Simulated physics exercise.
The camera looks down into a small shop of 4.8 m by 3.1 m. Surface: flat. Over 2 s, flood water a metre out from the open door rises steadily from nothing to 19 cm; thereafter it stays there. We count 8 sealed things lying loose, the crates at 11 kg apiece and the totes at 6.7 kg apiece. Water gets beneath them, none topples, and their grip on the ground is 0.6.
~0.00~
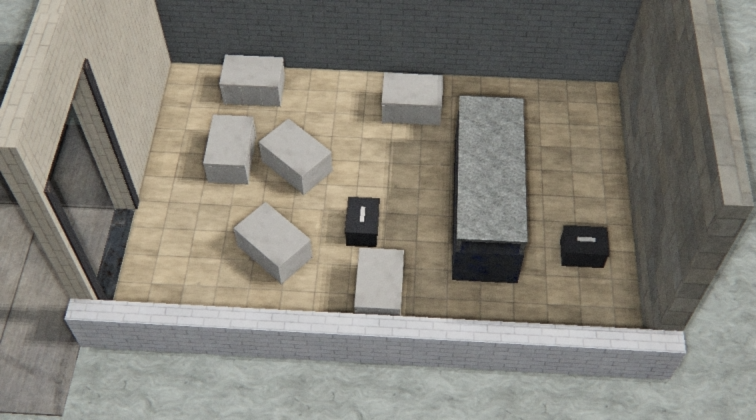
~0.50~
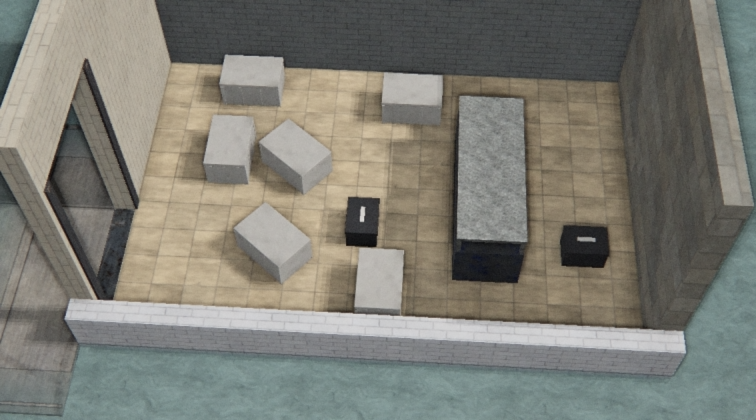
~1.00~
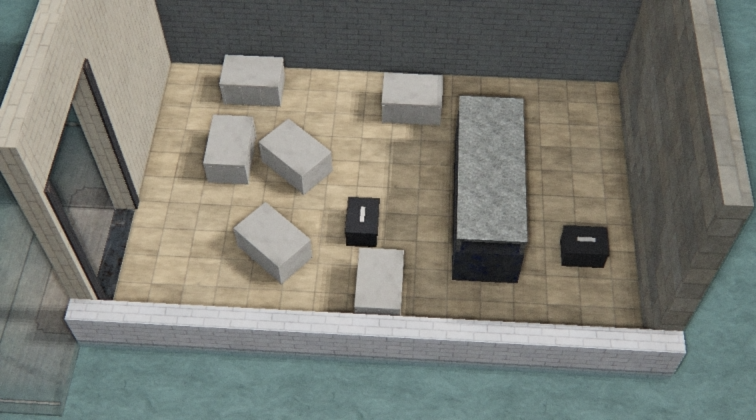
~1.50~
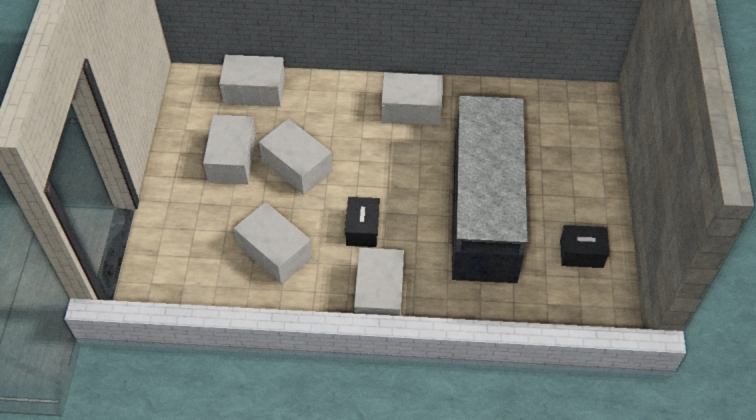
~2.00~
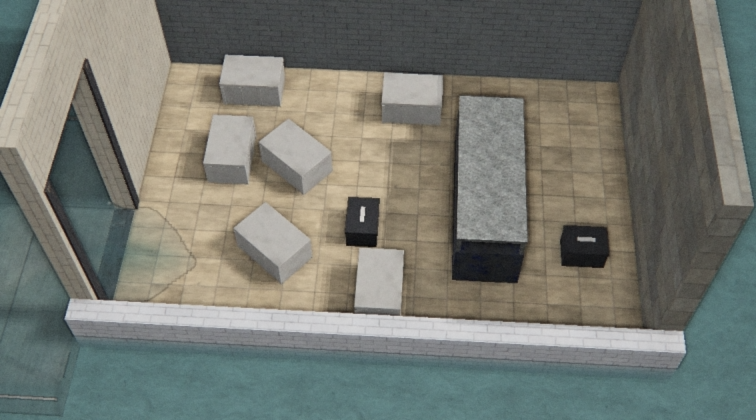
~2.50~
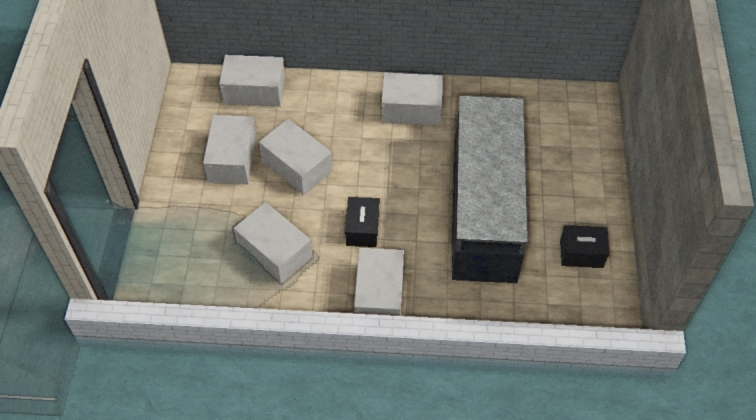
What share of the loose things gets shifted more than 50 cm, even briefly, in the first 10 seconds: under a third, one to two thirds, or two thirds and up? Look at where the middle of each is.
The shifted amount is moderate, between a third and two thirds.
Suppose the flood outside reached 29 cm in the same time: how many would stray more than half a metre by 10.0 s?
In that case the number is 7.
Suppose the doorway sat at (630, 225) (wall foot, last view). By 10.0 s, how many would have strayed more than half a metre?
In that case 4 of them.
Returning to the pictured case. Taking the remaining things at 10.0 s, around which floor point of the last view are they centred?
Near (385, 130).
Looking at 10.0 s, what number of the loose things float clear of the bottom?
The count is 8.
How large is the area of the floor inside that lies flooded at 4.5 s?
About 8.0 m2 is covered.
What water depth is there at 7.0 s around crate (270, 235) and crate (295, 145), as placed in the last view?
I'd put it at 6 cm and 3 cm respectively.
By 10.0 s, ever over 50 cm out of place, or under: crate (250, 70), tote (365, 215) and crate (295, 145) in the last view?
Order as asked - a smaller shift, a bigger shift, a smaller shift.
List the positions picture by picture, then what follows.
A crate at (295, 147) rests on the ground; a tote at (363, 215), on the bottom; water covers 0.0 m2; 0 of 8 have shifted, in the first frame.
A crate at (295, 147), on the bottom; a tote at (363, 215), on the bottom; 0.0 m2 under water; 0 of 8 have shifted, in the second frame.
A crate at (295, 147), on the bottom; a tote at (363, 215), on the bottom; water covers 0.0 m2; 0 of 8 have shifted, in the third frame.
A crate at (295, 147) rests on the ground; a tote at (363, 215) rests on the ground; water covers 0.0 m2; 0 of 8 have shifted, in the fourth frame.
A crate at (295, 147) rests on the ground; a tote at (363, 215), on the bottom; 0.4 m2 under water; 0 of 8 have shifted, in the fifth frame.
A crate at (295, 147), on the bottom; a tote at (363, 215), on the bottom; water covers 1.4 m2; 0 of 8 have shifted, in the sixth frame.
After 3.5 s 1 of 8 are over 50 cm from their spots; 0 afloat.
After 4.5 s 2 of 8 are over 50 cm from their spots; 1 afloat.
After 7.0 s 3 of 8 are over 50 cm from their spots; 1 afloat.
After 10.0 s 5 of 8 are over 50 cm from their spots, and 5 have been at some point; 8 afloat.
